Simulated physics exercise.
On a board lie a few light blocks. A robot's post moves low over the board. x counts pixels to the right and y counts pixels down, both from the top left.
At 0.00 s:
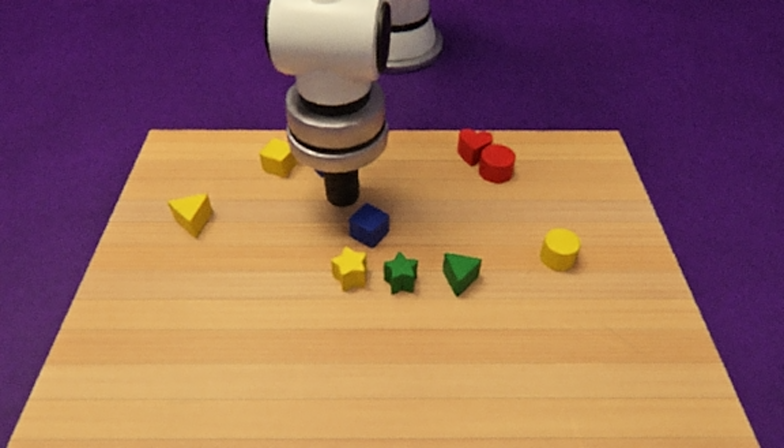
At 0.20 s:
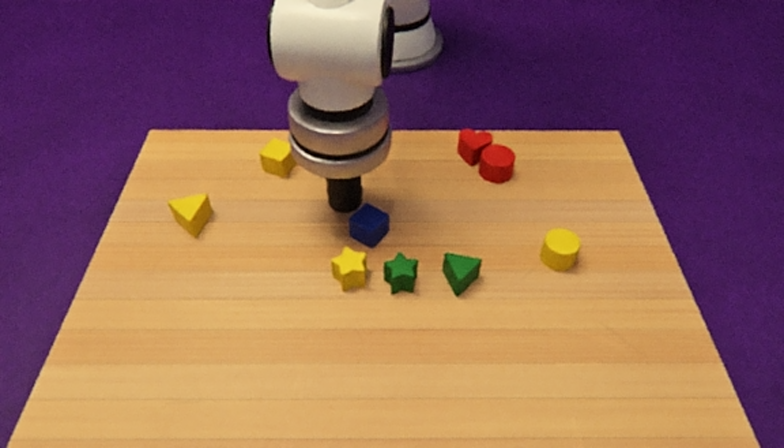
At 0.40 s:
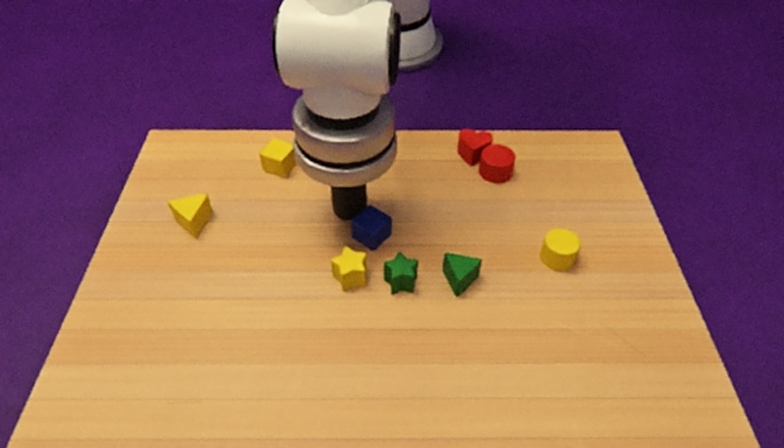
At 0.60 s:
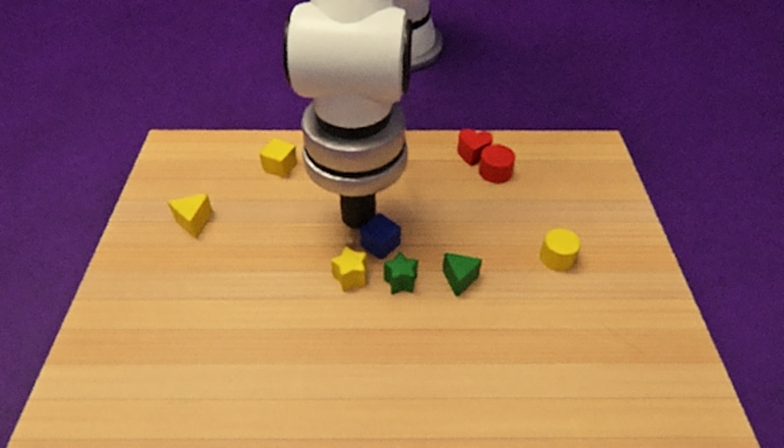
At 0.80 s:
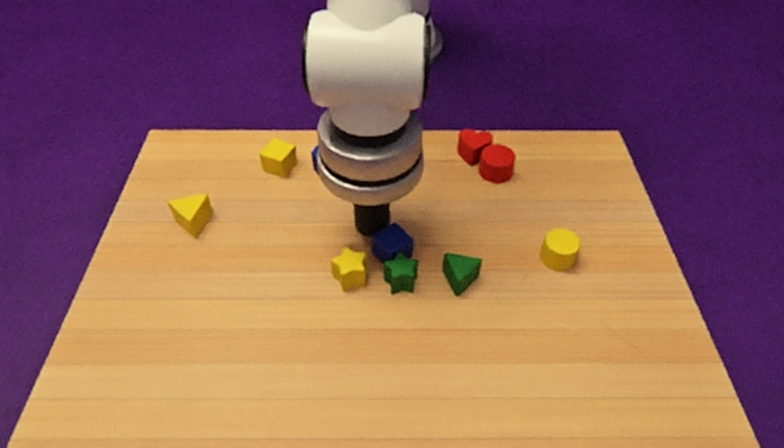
A light wooden board on a purple surface is seen from above at an angle, the view staying still. A white and grey robot arm with a dark post reaches over scattered blocks: yellow ones left, centre and right, two red at upper right, green ones near the middle, a blue one by the post. The post moves down and right, pushing the blue block a short way toward the green star.
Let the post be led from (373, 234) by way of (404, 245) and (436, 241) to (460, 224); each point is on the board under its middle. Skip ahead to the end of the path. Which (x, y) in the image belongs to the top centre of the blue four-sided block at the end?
Somewhere near (427, 256).
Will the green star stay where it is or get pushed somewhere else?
It will end up elsewhere.
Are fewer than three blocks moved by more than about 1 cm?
Yes, that is how it ends up.
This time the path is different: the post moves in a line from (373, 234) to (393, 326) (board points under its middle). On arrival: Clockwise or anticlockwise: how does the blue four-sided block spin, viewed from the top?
From above, counter-clockwise.
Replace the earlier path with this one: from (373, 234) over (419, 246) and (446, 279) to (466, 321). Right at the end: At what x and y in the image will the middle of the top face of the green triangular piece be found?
The centre of its top will be at (497, 291).
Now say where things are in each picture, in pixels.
In the first picture, post's lower end (343, 196); blue four-sided block (369, 216); green star (402, 265); green triangular piece (462, 263).
In the second picture, post (346, 202); blocks still.
In the third picture, post (350, 209); blue four-sided block (371, 218).
In the fourth picture, post (359, 217); blue four-sided block (380, 227).
In the fifth picture, post (372, 225); blue four-sided block (393, 237); green star (402, 265); green triangular piece (462, 263).
On the path given first. One third of the way, post (405, 235); blue four-sided block (421, 252), turned 20° clockwise; green star (408, 275), turned 55° clockwise.
Two thirds of the way, post (438, 231); blue four-sided block (427, 256), turned 35° clockwise; green star (409, 277), turned 65° clockwise.
At the end, post (461, 214); blue four-sided block (427, 256), turned 35° clockwise; green star (409, 277), turned 65° clockwise; green triangular piece still.
